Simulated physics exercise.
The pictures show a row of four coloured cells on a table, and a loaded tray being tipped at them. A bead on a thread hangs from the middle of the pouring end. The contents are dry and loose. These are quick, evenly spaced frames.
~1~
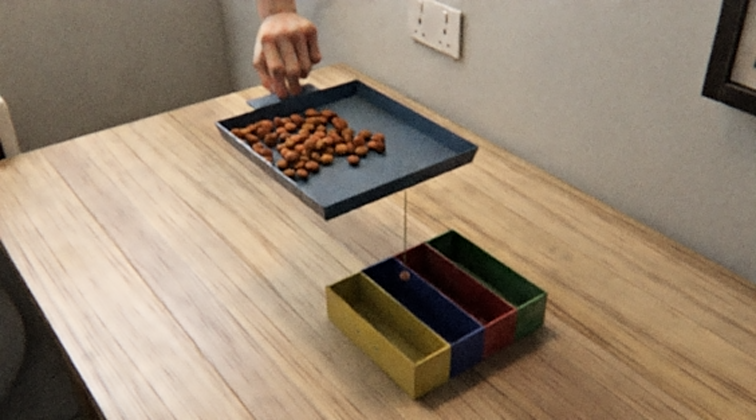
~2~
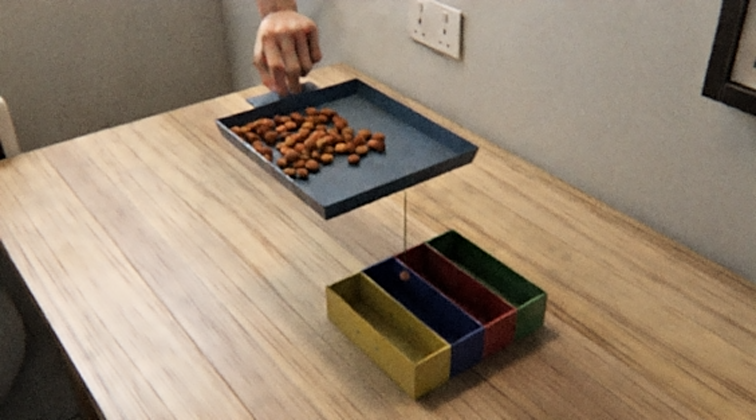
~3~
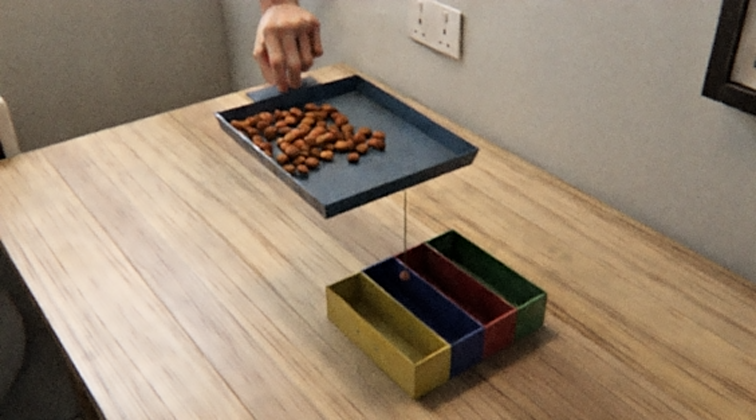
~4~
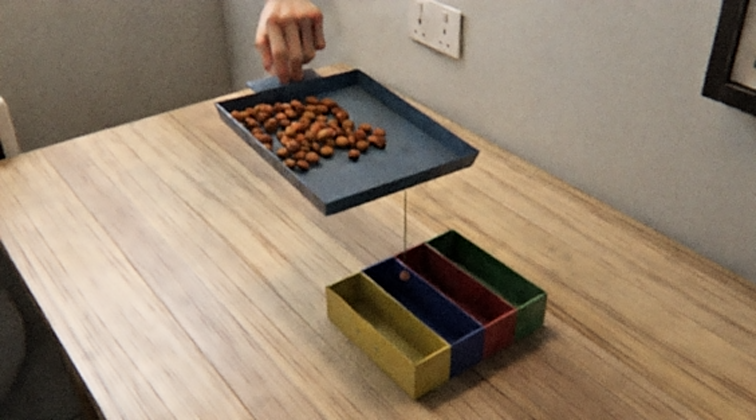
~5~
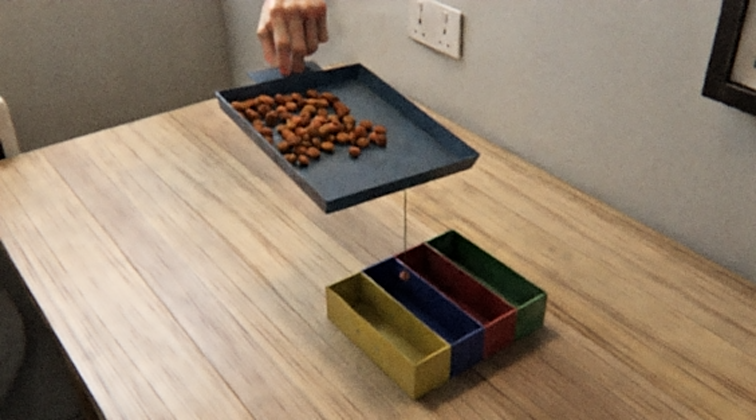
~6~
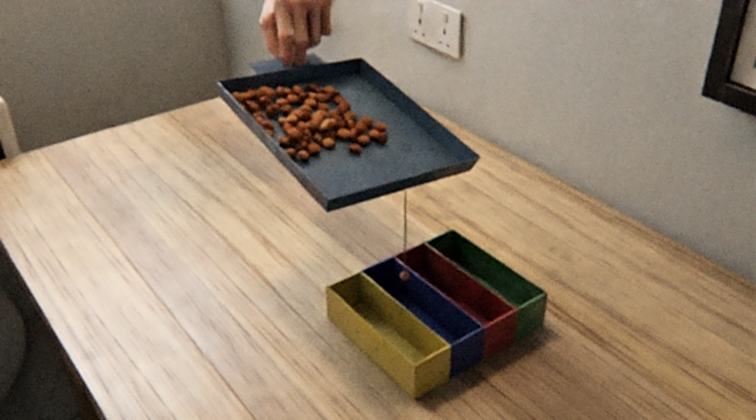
To begin with, a hand holds a dark blue tray of small brown pieces level above a row of yellow, blue, red and green cells on a wooden table. The hand then gradually lifts the tray's far end, tilting it slightly, while the pieces stay bunched together and the cells remain still.
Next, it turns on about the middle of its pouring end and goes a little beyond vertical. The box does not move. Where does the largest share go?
The green cell gets the most.
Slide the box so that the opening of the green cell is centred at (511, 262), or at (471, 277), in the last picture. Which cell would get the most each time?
One: The red one. Two: The cell in green.
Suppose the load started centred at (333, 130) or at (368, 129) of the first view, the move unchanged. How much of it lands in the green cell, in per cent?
First some 60, then 70 per cent.
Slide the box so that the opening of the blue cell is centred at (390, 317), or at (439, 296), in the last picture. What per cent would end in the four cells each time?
In turn 30 and 100 in a hundred.
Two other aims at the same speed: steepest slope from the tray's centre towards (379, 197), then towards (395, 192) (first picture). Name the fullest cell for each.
The first try: Yellow. The second: The yellow cell.
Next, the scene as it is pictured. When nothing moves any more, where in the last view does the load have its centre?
Roughly at (465, 290).
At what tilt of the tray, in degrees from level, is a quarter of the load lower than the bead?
At about 90°.
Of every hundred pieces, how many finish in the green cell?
Some 60 per cent.
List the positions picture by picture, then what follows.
In the first frame, corners of the pouring end (325, 203) and (473, 146), level; middle of the load (303, 140), bits of cat kibble; bead on its thread (405, 276); yellow cell (432, 369); blue cell (467, 350); red cell (499, 331); green cell (531, 314).
In the second frame, corners of the pouring end (326, 203) and (473, 146), level; middle of the load (303, 139).
In the third frame, corners of the pouring end (326, 201) and (474, 148), tipped barely, lowest at the right corner; middle of the load (303, 135).
In the fourth frame, corners of the pouring end (327, 199) and (474, 150), tipped a little, lowest at the right corner; middle of the load (304, 129).
In the fifth frame, corners of the pouring end (329, 197) and (475, 153), tipped a little, lowest at the right corner; middle of the load (304, 123).
In the sixth frame, corners of the pouring end (330, 196) and (475, 155), tipped a little, lowest at the right corner; middle of the load (306, 117); yellow cell (432, 369); blue cell (467, 350); red cell (499, 331); green cell (531, 314).
Just after the last frame, tray tipped steeply; almost all on the tray; about a tenth falling or outside the box.
A moment on, tray tipped right over; roughly two thirds on the tray; about a tenth in the green cell; about a tenth in the red cell; about a tenth falling or outside the box.
Further on, tray tipped past a quarter turn; roughly two thirds in the green cell; roughly a third in the red cell; just a few in the blue cell; just a few falling or outside the box.
When it is over, tray tipped past a quarter turn; roughly two thirds in the green cell; roughly a third in the red cell; just a few in the blue cell; not one in the yellow cell; just a few outside the box.
